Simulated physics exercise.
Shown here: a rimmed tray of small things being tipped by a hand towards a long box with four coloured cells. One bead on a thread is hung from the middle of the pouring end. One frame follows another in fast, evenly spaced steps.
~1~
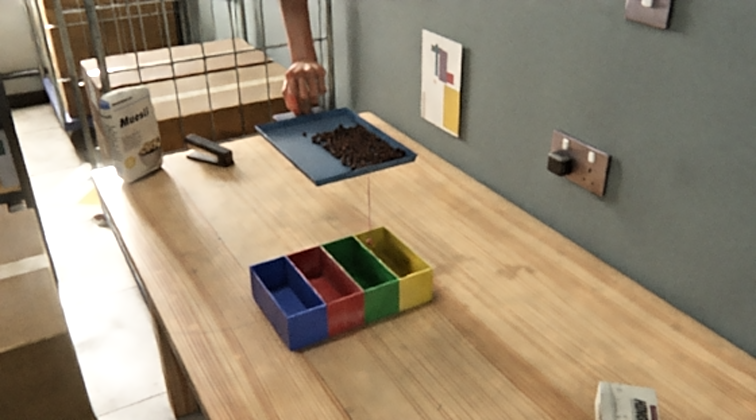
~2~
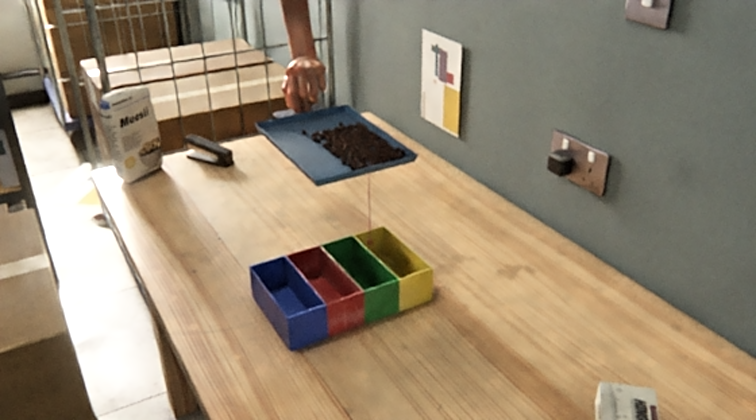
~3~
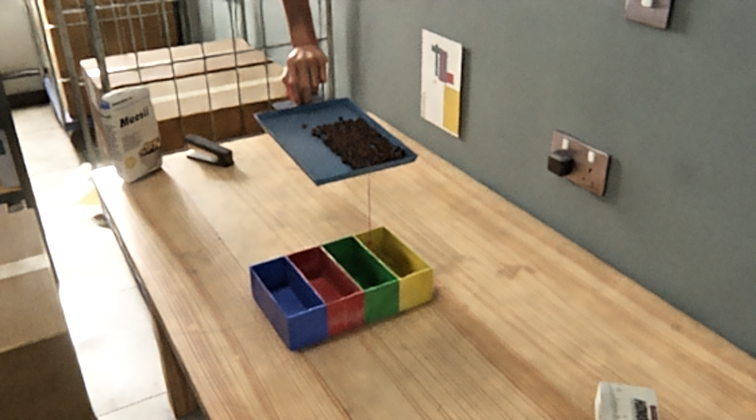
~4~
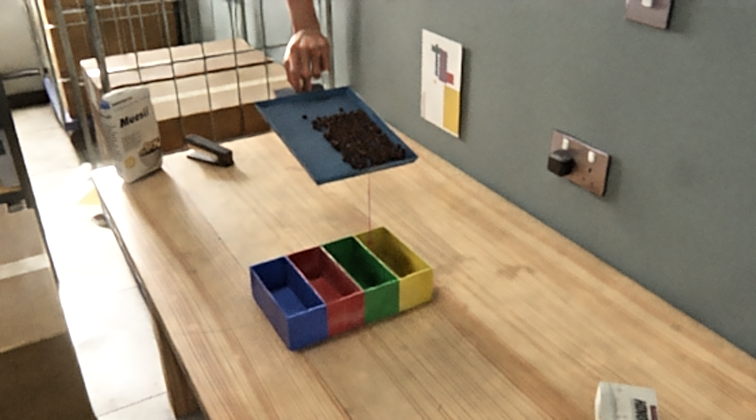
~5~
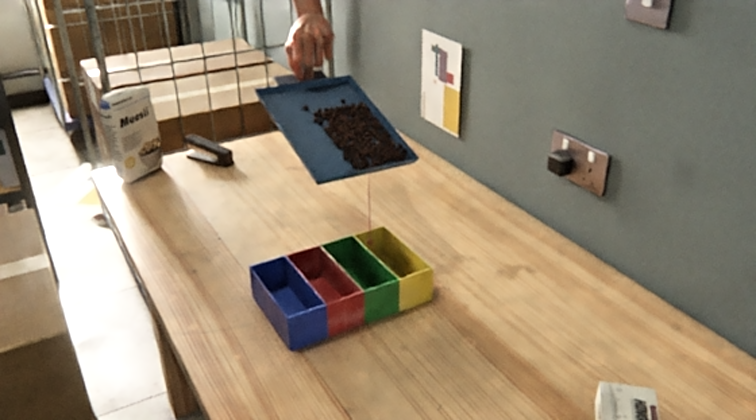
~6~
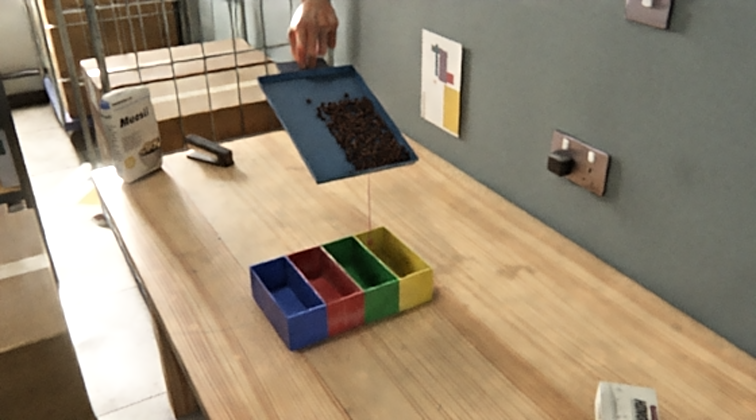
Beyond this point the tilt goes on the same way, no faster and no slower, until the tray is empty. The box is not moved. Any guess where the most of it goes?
I'd say the yellow cell.
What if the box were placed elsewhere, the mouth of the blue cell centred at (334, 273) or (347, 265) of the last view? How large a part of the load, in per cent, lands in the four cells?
You'd see around 100 per cent and then around 100 per cent.
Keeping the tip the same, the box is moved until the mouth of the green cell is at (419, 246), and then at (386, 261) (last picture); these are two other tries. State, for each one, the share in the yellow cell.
You'd end up with around 0 per cent and then around 40 per cent.
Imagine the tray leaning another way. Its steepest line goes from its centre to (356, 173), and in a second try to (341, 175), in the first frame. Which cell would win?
Try 1 - that green cell; try 2 - red.
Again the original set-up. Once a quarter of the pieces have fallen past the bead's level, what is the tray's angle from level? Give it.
Roughly 85 degrees.
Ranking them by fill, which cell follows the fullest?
Second place belongs to the green cell.
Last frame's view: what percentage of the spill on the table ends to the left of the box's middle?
Share on the left: Near 0 %.
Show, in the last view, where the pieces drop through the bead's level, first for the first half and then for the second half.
The opening part goes through (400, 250); what follows goes through (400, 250).
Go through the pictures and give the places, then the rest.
In the first picture, corners of the pouring end (317, 179) and (415, 154), level; middle of the load (354, 147), allspice berries; bead on its thread (370, 242); blue cell (308, 324); red cell (346, 311); green cell (382, 298); yellow cell (416, 286).
In the second picture, corners of the pouring end (317, 179) and (415, 154), level; middle of the load (354, 145).
In the third picture, corners of the pouring end (317, 179) and (415, 155), tipped barely, lowest at the right corner; middle of the load (354, 142).
In the fourth picture, corners of the pouring end (318, 178) and (416, 156), tipped a little, lowest at the right corner; middle of the load (355, 138).
In the fifth picture, corners of the pouring end (318, 178) and (416, 157), tipped clearly, lowest at the right corner; middle of the load (357, 134).
In the sixth picture, corners of the pouring end (319, 178) and (416, 158), tipped clearly, lowest at the right corner; middle of the load (360, 132), almost all on the move; blue cell (308, 324); red cell (346, 311); green cell (382, 298); yellow cell (416, 286).
Just after the last frame, tray tipped steeply; the larger part on the tray; about a tenth in the yellow cell; just a few in the green cell; about a tenth falling or outside the box.
A moment on, tray tipped past a quarter turn; roughly a third in the yellow cell; roughly a quarter in the green cell; just a few in the red cell; roughly a third falling or outside the box.
Further on, tray tipped past a quarter turn; roughly a third in the yellow cell; roughly a quarter in the green cell; just a few in the red cell; roughly a third falling or outside the box.
When it is over, tray tipped past a quarter turn; roughly a third in the yellow cell; roughly a quarter in the green cell; just a few in the red cell; not one in the blue cell; roughly a third outside the box.
